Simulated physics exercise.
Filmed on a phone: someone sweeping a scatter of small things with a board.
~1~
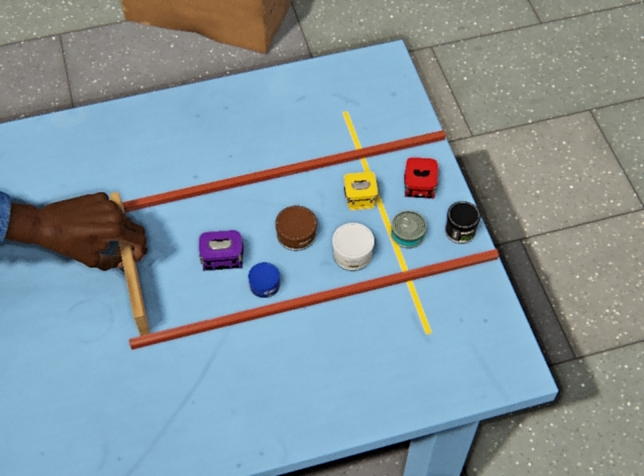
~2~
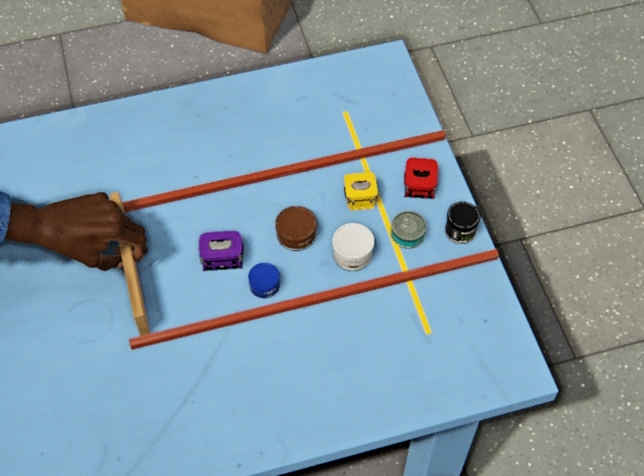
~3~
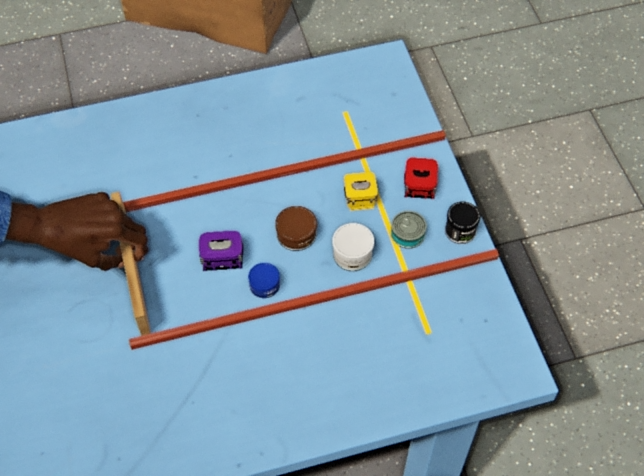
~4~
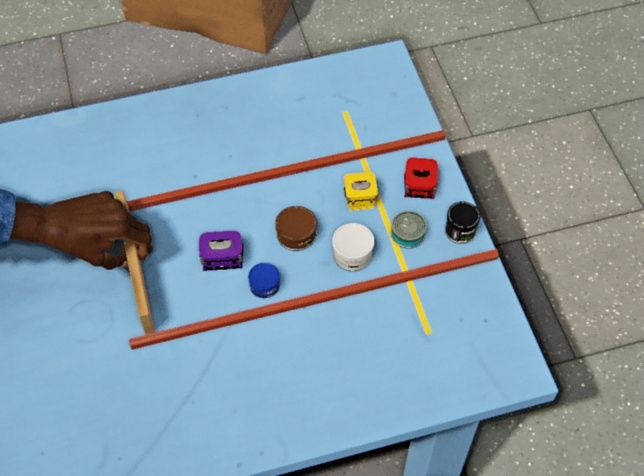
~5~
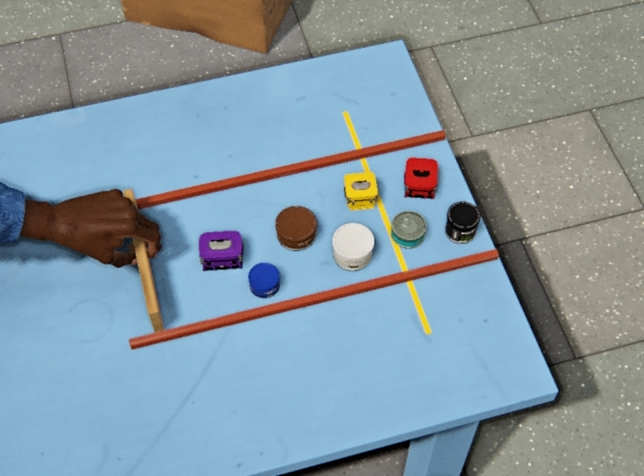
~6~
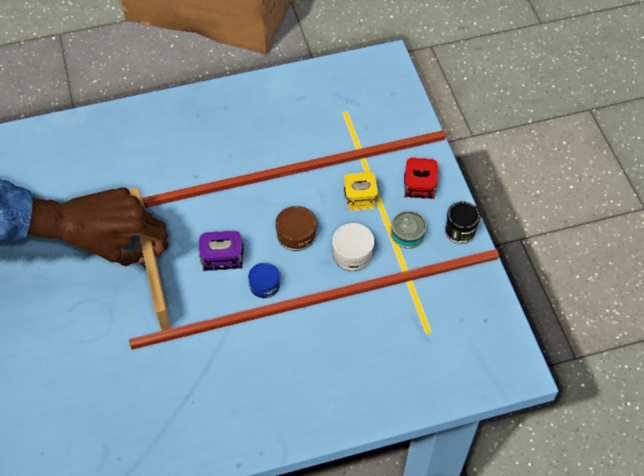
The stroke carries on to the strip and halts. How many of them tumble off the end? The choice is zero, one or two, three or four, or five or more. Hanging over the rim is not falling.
Outcome: The number that fall off is one or two.
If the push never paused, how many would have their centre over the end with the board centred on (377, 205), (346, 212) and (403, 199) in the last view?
The counts: 1, 0 and 2.
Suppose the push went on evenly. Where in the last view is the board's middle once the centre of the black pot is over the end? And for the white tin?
Its middle is around (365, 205) and around (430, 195).
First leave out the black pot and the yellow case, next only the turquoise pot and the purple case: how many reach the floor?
Fallen: 0, and 0 in the other try.
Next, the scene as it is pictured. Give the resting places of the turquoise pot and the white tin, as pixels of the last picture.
About (469, 214), and the other about (438, 226).
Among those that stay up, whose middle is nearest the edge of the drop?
Foremost is the turquoise pot.
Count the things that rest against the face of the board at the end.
The number is 3.
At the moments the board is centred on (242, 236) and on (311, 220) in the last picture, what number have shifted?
By then 3, and 5.
Soon after, none off yet; black pot at rest near (462, 223); red case at rest near (421, 179); turquoise pot at rest near (408, 230).
In the end, the number that fall off is one or two; gone, black pot.
